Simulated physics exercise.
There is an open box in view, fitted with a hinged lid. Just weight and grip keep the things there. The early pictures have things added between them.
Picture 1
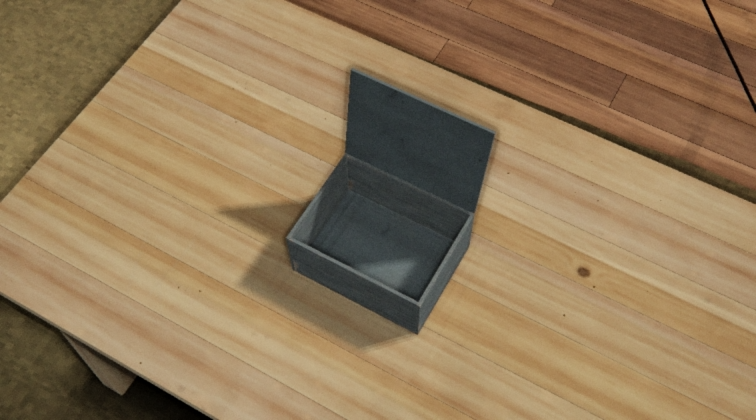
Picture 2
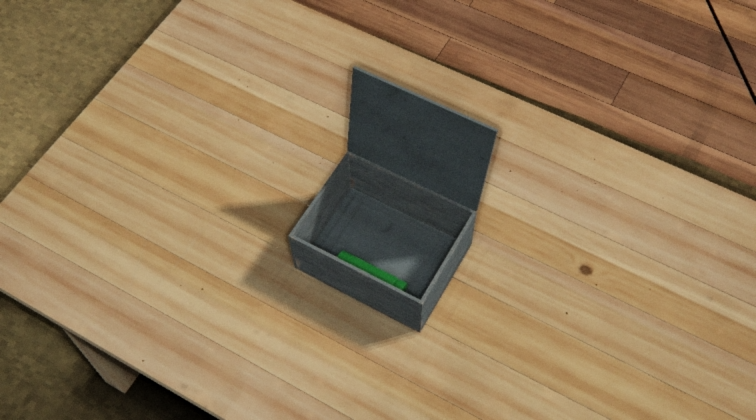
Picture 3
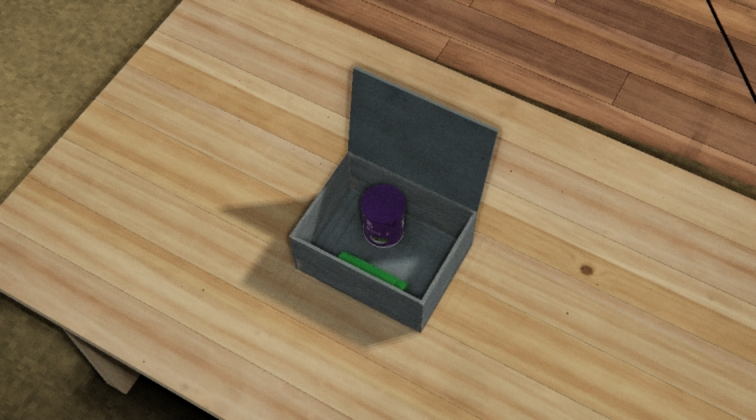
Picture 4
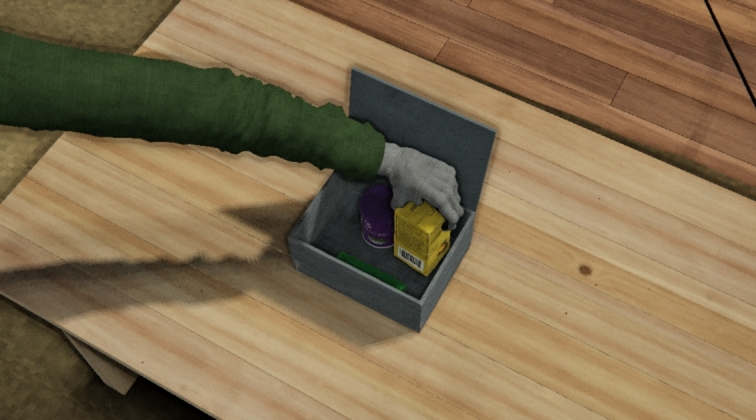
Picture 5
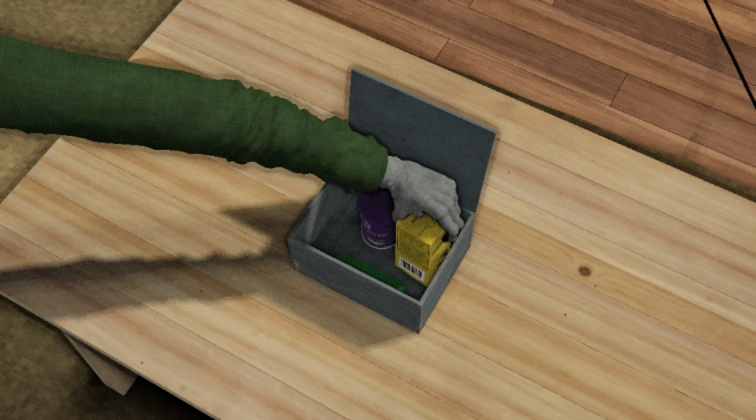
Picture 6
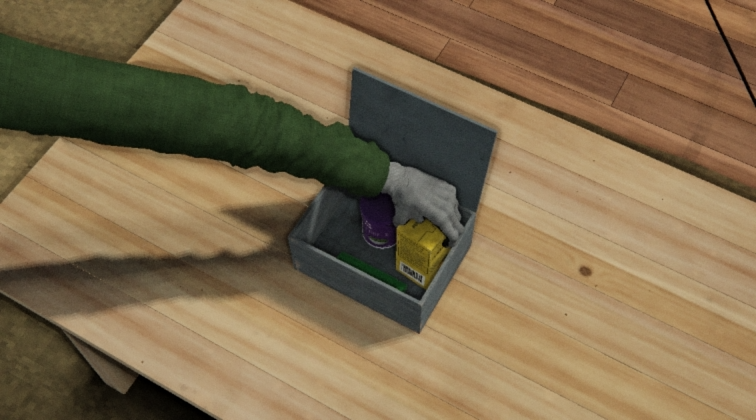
A green-sleeved arm with a pale grey hand reaches in from the left over an open grey box with a hinged lid, on a light wooden table seen from above at an angle. The box, empty at first, gains a green item near its front, then a purple tin behind it. The hand lowers a yellow carton into the right side and keeps holding it, while the camera stays still.
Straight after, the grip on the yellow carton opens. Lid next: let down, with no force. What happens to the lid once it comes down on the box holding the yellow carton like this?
Lid lifted.
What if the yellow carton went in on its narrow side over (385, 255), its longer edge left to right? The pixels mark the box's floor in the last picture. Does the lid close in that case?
Well, in that case it fits down fine.
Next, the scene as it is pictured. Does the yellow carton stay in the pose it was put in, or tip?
At the finish it holds its orientation.
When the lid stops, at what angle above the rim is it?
Lid angle from rim - close to 40°.
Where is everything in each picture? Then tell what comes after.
The last thing is not in view yet, in the first frame.
The last thing is not in view yet, in the second frame.
The last thing is not in view yet; purple tin (384, 217), in the third frame.
Still above its spot; yellow carton (422, 231); purple tin (382, 217), in the fourth frame.
Still above its spot; yellow carton (424, 242); purple tin (382, 218), in the fifth frame.
Put in, still held; yellow carton (424, 247); purple tin (382, 218), in the sixth frame.
Then, 1.10 s on from there, lid starting down.
Then, 1.60 s on from there, lid 59° above the rim.
Then, 2.80 s on from there, lid 42° above the rim.
In the end, lid 41° above the rim; all 3 unmoved. At the end, from the last picture's camera, yellow carton near (423, 248).
